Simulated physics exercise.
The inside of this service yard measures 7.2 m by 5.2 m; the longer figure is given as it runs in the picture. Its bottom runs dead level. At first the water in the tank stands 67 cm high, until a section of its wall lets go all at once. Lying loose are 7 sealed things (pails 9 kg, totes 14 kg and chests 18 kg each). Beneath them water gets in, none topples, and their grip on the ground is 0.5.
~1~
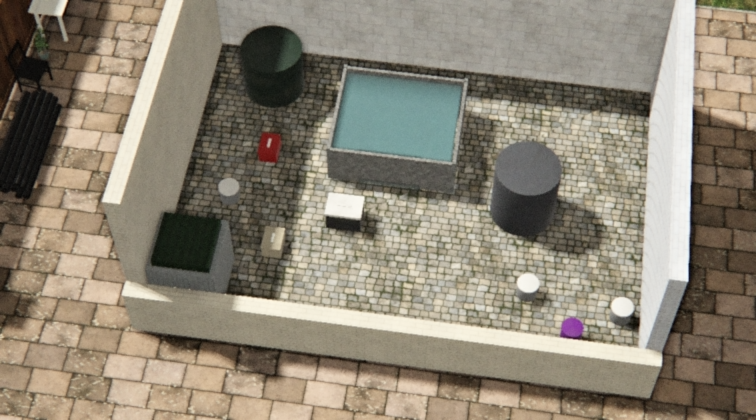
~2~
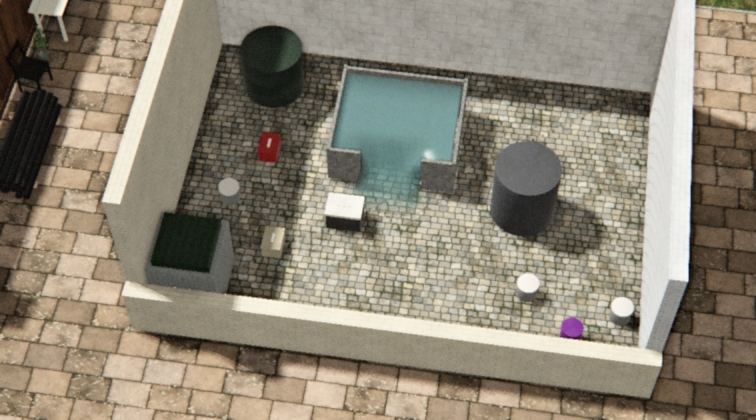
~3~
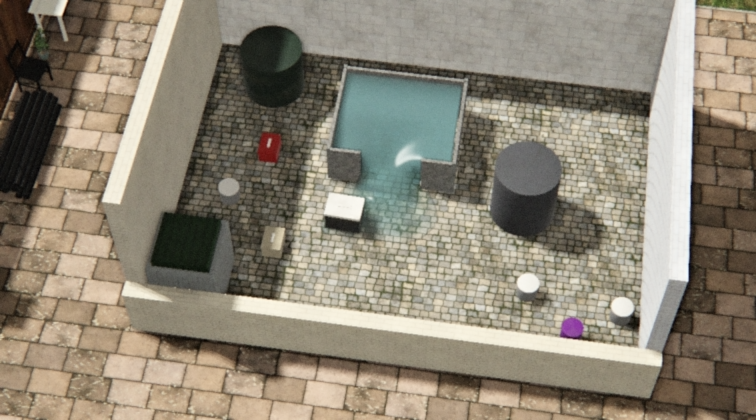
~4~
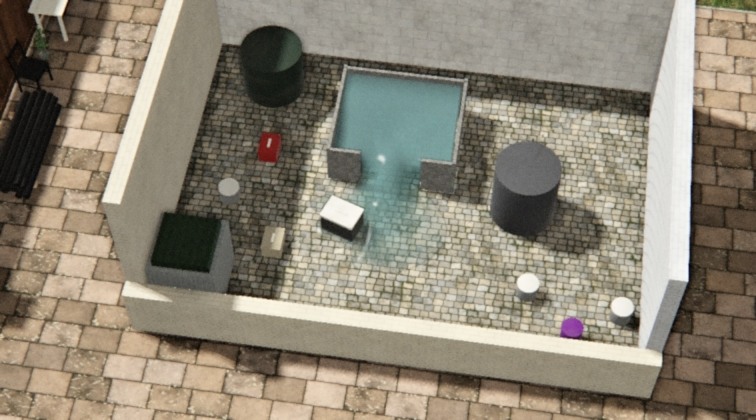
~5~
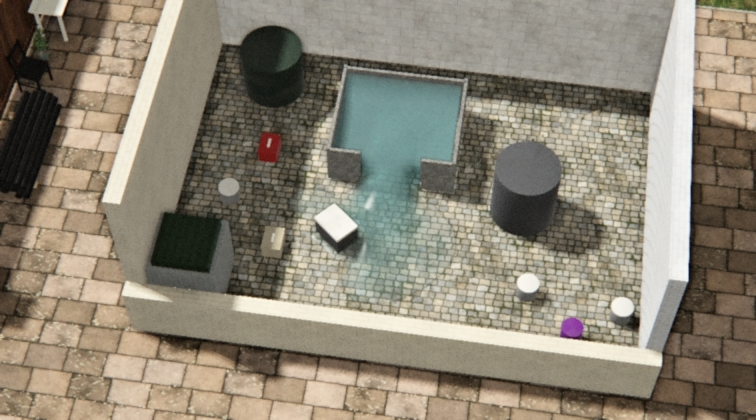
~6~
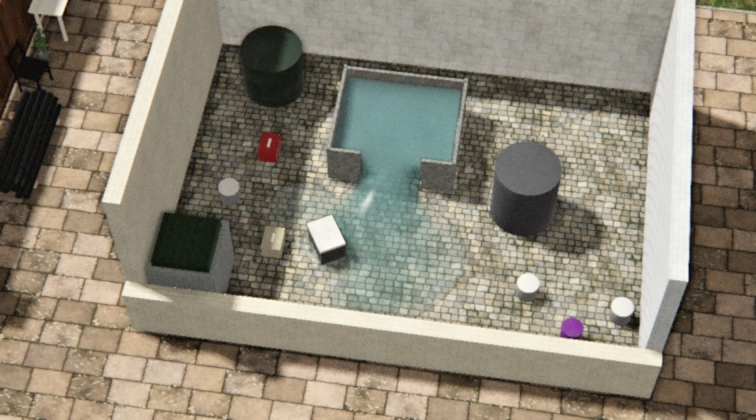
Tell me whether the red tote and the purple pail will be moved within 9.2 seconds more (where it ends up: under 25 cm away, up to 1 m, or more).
In the end red tote: Negligible shift; purple pail: Large shift.
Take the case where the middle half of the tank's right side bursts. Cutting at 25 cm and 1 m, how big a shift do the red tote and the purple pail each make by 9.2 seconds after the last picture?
The red tote would remain almost still and the purple pail would be washed far off.
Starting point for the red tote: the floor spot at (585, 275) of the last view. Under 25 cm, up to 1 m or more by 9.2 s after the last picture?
By that time it keeps its spot.
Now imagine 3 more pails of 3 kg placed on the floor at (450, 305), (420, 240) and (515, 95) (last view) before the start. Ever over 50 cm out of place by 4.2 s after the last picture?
Lab note - in order: Above threshold / above threshold / below threshold.
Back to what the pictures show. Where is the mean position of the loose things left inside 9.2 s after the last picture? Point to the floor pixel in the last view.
At about (392, 175).
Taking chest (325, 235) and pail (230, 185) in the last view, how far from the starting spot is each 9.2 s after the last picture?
Taken in order, the shifts are 250 cm and 200 cm.
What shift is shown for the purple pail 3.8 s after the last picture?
Around 140 centimetres.
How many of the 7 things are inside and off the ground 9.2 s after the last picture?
The number is 0.
Then, 1.2 s after the last picture the red tote is near (269, 143), 0.0 m from its start, aground; the purple pail is near (573, 327), 0.0 m from its start, aground; 1 afloat.
Then, 3.8 s after the last picture the red tote is near (270, 141), 0.0 m from its start, aground; the purple pail is near (607, 248), 1.5 m from its start, aground; 0 afloat.
Then, 6.2 s after the last picture the red tote is near (270, 140), 0.1 m from its start, aground; the purple pail is near (592, 214), 2.0 m from its start, aground; 0 afloat.
Then, 9.2 s after the last picture the red tote is near (270, 140), 0.1 m from its start, aground; the purple pail is near (592, 214), 2.0 m from its start, aground; 0 afloat.
